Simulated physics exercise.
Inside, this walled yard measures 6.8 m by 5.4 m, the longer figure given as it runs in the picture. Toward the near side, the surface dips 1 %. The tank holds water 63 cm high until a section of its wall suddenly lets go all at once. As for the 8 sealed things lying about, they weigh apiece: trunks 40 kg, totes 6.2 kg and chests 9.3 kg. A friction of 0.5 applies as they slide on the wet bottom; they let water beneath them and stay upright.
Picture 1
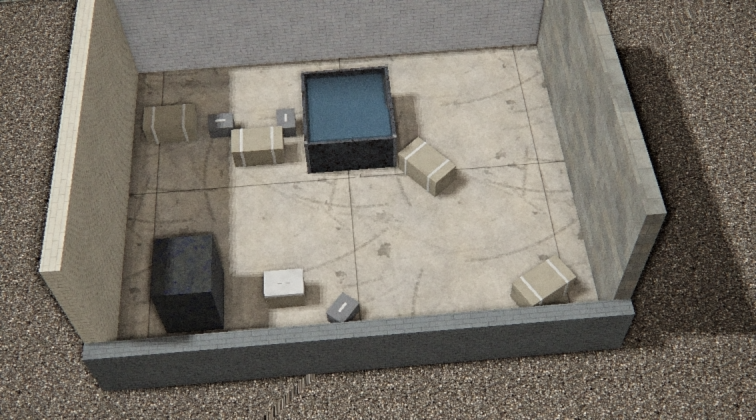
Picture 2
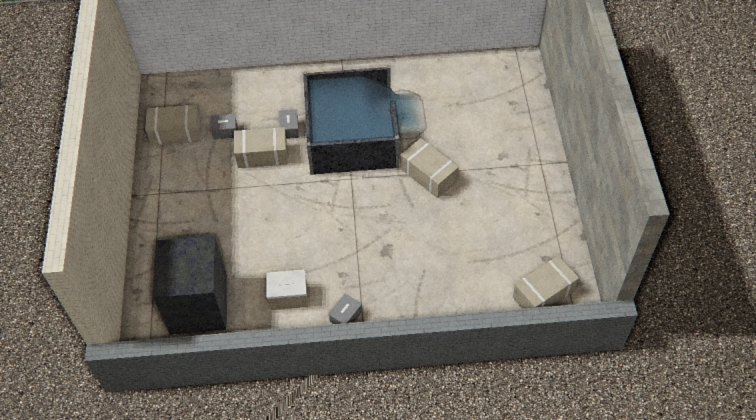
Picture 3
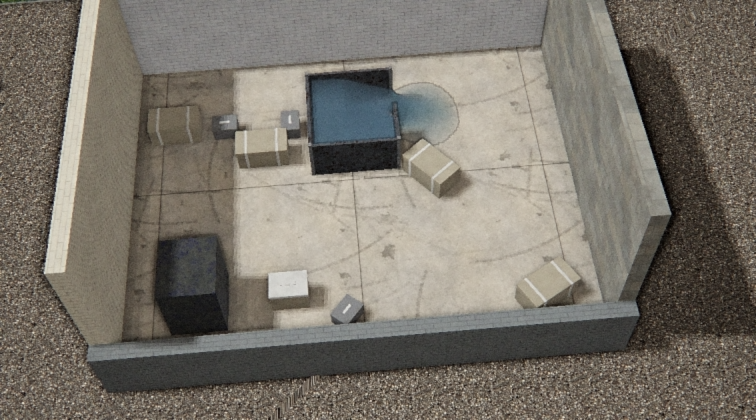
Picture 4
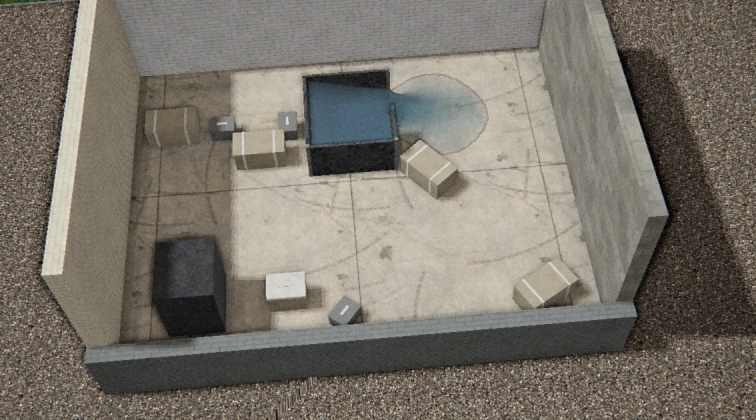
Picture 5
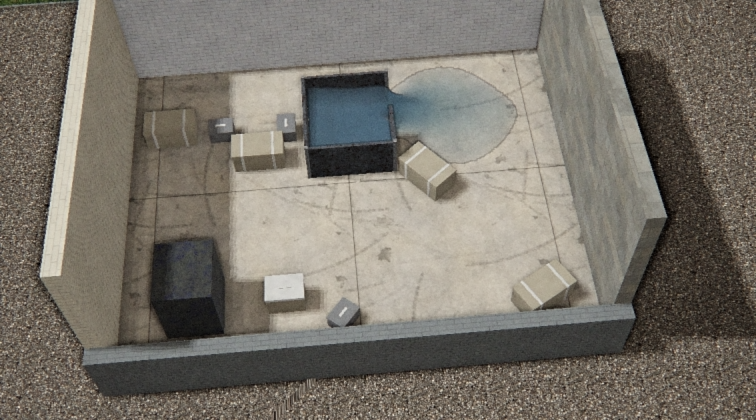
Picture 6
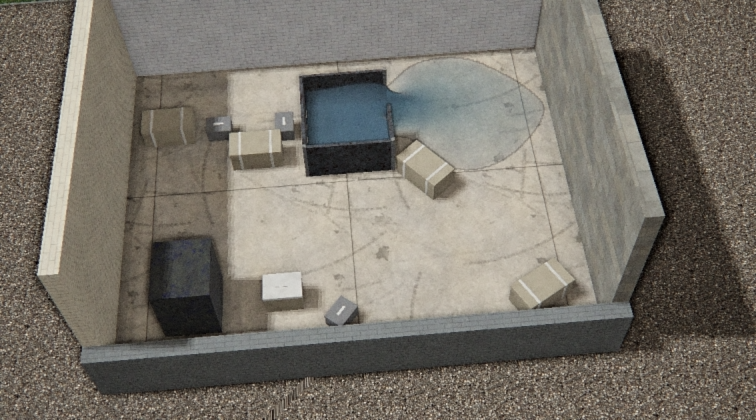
Blue water pours through the right side of a dark, open-topped tank near the back of a walled yard, seen from high above. Tan crates, small grey boxes, a pale box and a tall black block sit around the stained floor. The water spreads rightward in a widening, rounded sheet as the level in the tank lowers, while the boxes stay put and the view sways very slightly.
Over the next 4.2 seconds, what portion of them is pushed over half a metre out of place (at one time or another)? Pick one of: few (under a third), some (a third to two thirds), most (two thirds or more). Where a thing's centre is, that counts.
Few.
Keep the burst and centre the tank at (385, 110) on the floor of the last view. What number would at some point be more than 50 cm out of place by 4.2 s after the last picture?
That gives 1 of them.
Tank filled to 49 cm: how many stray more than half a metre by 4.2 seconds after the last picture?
I count 0 of them in that case.
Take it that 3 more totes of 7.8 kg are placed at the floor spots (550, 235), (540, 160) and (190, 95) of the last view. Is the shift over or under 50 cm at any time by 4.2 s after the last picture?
Order as listed: Beyond half a metre / beyond half a metre / inside half a metre.
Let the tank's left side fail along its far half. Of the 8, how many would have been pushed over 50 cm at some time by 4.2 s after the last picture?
The answer then is 3.
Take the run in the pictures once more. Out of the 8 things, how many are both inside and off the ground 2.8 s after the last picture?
Total: 0.
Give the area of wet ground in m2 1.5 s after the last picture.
At that time the wet patch spans about 10.5 m2.
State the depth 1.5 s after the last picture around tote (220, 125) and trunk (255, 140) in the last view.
About 0 and 0 cm.
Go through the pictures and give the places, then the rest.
A trunk at (169, 116) rests on the ground; a tote at (220, 121) rests on the ground; water covers 1.8 m2; 0 of 8 have shifted, in the first picture.
A trunk at (171, 117), on the bottom; a tote at (223, 122) rests on the ground; water covers 2.2 m2; 0 of 8 have shifted, in the second picture.
A trunk at (173, 118), on the bottom; a tote at (225, 122) rests on the ground; 2.9 m2 under water; 0 of 8 have shifted, in the third picture.
A trunk at (170, 119) rests on the ground; a tote at (222, 124) rests on the ground; water covers 3.8 m2; 0 of 8 have shifted, in the fourth picture.
A trunk at (169, 121), on the bottom; a tote at (221, 126), on the bottom; water covers 4.8 m2; 0 of 8 have shifted, in the fifth picture.
A trunk at (167, 119) rests on the ground; a tote at (219, 124), on the bottom; 6.1 m2 under water; 0 of 8 have shifted, in the sixth picture.
Then, 0.4 s after the last picture 0 of 8 are over 50 cm from their spots; 0 afloat.
Then, 1.5 s after the last picture 0 of 8 are over 50 cm from their spots; 0 afloat.
Then, 2.8 s after the last picture 0 of 8 are over 50 cm from their spots; 0 afloat.
Then, 4.2 s after the last picture 0 of 8 are over 50 cm from their spots, and 0 have been at some point; 1 afloat.
